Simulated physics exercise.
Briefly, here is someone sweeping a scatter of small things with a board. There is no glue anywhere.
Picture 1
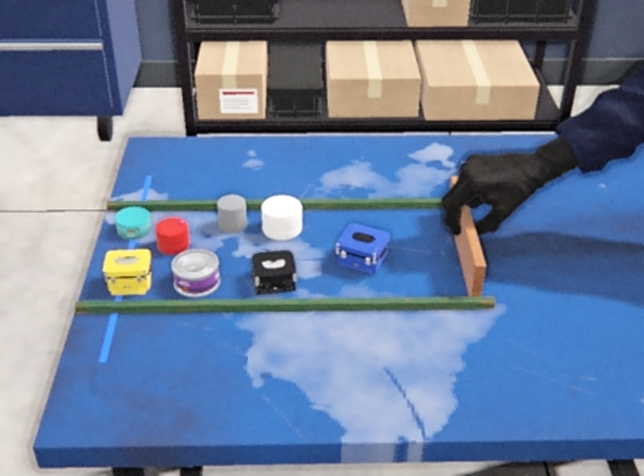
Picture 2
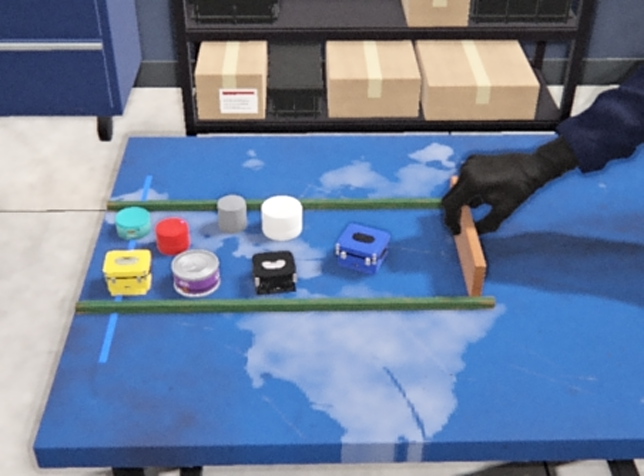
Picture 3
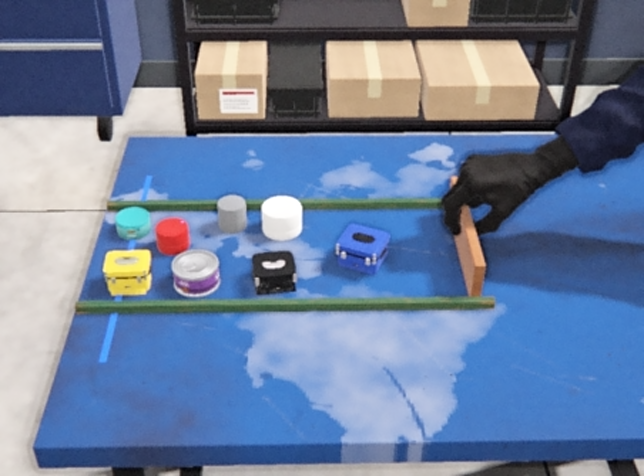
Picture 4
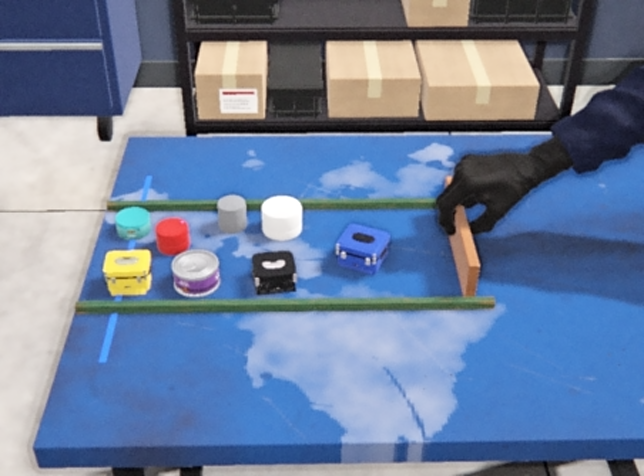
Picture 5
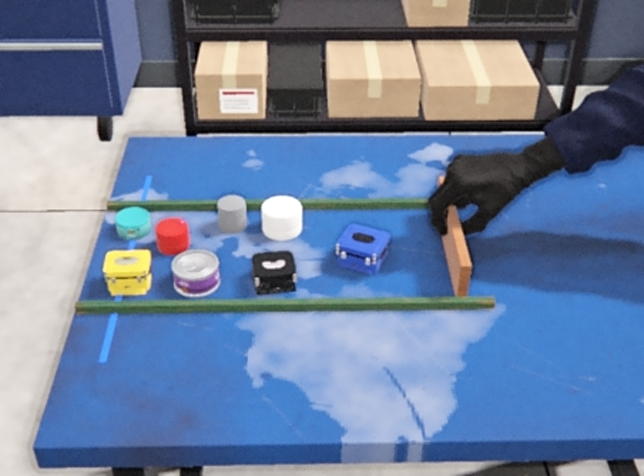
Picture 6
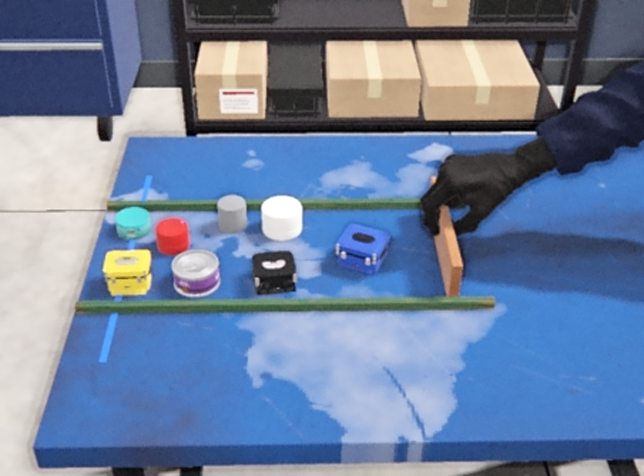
A black-gloved hand held a wooden board upright on a blue table, then slid it slightly left between two green strips toward a blue case, while the scattered tubs, tins and cases stayed still.
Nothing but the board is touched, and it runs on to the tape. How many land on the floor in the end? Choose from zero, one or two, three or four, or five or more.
In the end, five or more land there.
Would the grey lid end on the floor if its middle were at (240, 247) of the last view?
Note: From that start it slides off.
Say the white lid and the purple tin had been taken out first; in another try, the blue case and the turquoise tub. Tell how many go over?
Well, the first time you'd get 2, and the next time 3.
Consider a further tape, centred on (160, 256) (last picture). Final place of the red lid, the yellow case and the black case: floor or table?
The red lid stays on, the yellow case falls, the black case remains up.
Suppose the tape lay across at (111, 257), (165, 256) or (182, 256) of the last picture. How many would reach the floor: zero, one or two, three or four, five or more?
Five or over; one to two; either one or two.
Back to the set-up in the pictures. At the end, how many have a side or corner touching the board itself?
It's touching 2 at the end.
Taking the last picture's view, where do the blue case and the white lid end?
In order, first (100, 260), then (115, 222).
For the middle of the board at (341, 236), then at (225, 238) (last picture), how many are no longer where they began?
At that stage 1; at the next, 6.
Early on, none off yet; turquoise tub at rest near (133, 224); yellow case at rest near (129, 272); red lid at rest near (173, 237).
Finally, the number that fall off is five or more; lost, black case, grey lid, purple tin, red lid, yellow case and turquoise tub.
